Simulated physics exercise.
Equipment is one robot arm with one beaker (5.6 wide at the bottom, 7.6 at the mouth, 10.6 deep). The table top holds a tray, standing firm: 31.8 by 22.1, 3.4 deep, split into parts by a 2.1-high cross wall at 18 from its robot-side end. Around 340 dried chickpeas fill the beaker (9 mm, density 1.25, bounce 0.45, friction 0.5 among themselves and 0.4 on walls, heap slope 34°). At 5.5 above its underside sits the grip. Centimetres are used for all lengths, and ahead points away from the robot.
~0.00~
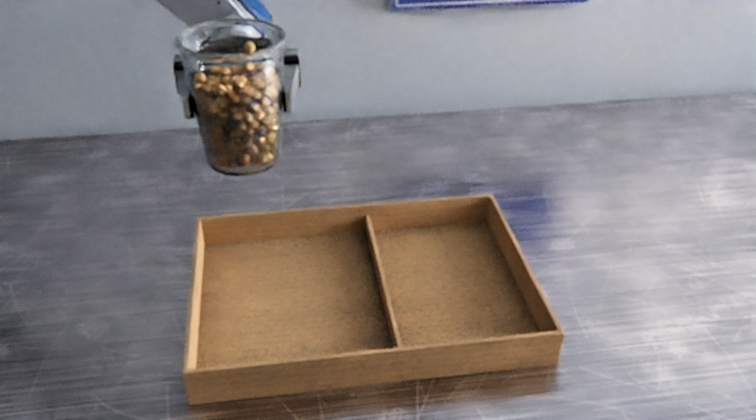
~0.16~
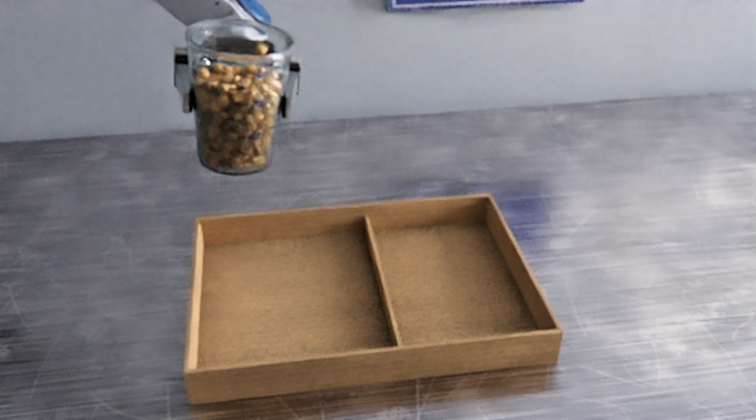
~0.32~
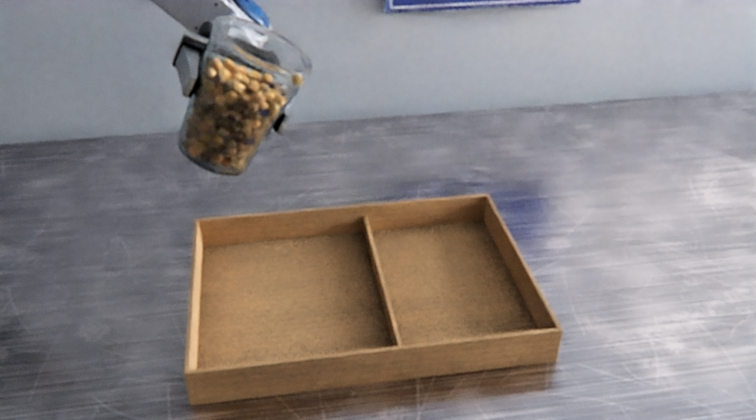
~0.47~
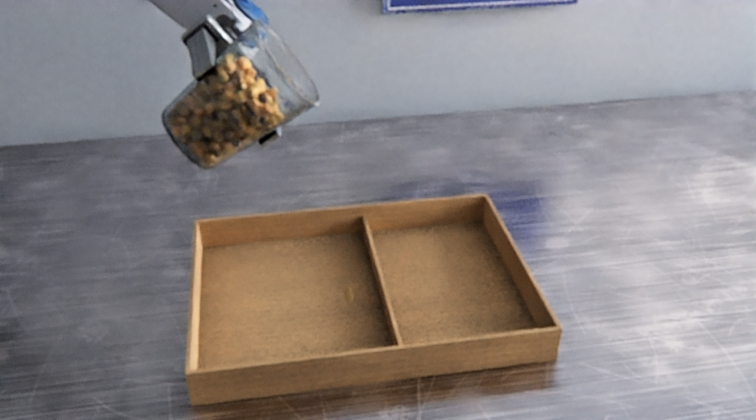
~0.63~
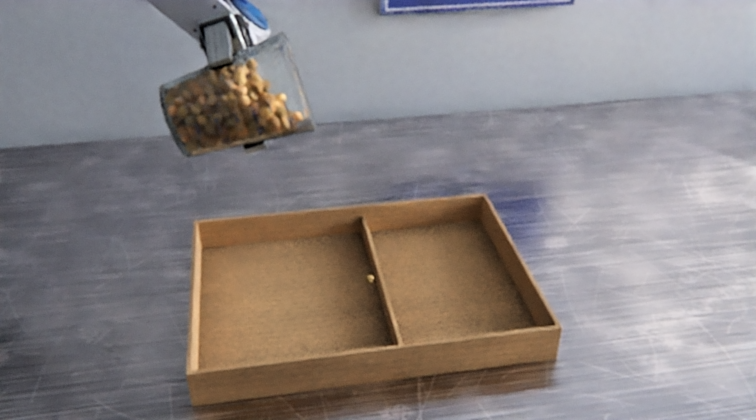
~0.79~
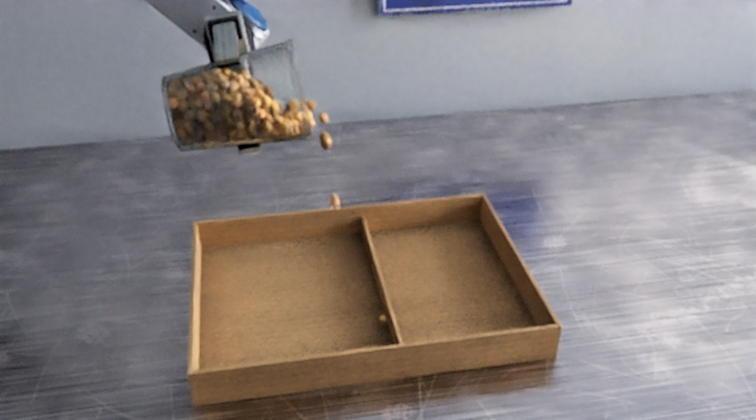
Robot arm tilting a clear beaker of chickpeas rightward above a divided wooden tray, with a few chickpeas dropping out.
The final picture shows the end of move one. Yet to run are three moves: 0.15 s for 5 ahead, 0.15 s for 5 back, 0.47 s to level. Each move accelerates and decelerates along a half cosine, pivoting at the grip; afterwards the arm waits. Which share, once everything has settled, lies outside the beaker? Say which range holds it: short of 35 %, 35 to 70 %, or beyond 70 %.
The range 35 to 70 % holds it.
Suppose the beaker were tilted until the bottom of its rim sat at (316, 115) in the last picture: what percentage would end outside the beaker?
I'd put it at roughly 20 %.
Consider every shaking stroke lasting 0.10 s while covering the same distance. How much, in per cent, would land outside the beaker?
Then about 80 per cent.
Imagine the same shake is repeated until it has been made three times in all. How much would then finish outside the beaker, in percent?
Approx. 85 per cent.
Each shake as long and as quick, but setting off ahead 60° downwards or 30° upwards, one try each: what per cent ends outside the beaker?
Roughly 10 per cent, then 60 per cent.
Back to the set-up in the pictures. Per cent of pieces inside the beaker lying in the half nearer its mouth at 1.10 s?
Close to 70 in a hundred.
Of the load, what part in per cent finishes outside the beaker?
The share is close to 50 per cent.
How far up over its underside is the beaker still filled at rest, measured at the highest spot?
About 6.0 cm.
After 1.10 s, tilted 83° forward, highest piece 22 above the table; 189 in the beaker, 14 in the far-side part, 4 in the robot-side part, 133 in flight or on a rim.
After 1.41 s, tilted 20° forward, highest piece 26 above the table; 164 in the beaker, 116 in the far-side part, 56 in the robot-side part, 1 on the table or floor, 3 in flight or on a rim.
After 1.76 s, level, highest piece 23 above the table; 164 in the beaker, 118 in the far-side part, 57 in the robot-side part, 1 on the table or floor.
After 2.81 s, level, highest piece 23 above the table; 164 in the beaker, 118 in the far-side part, 57 in the robot-side part, 1 on the table or floor.
At rest, 164 in the beaker, 118 in the far-side part, 57 in the robot-side part, 1 on the table or floor. That is 52 % outside the beaker.
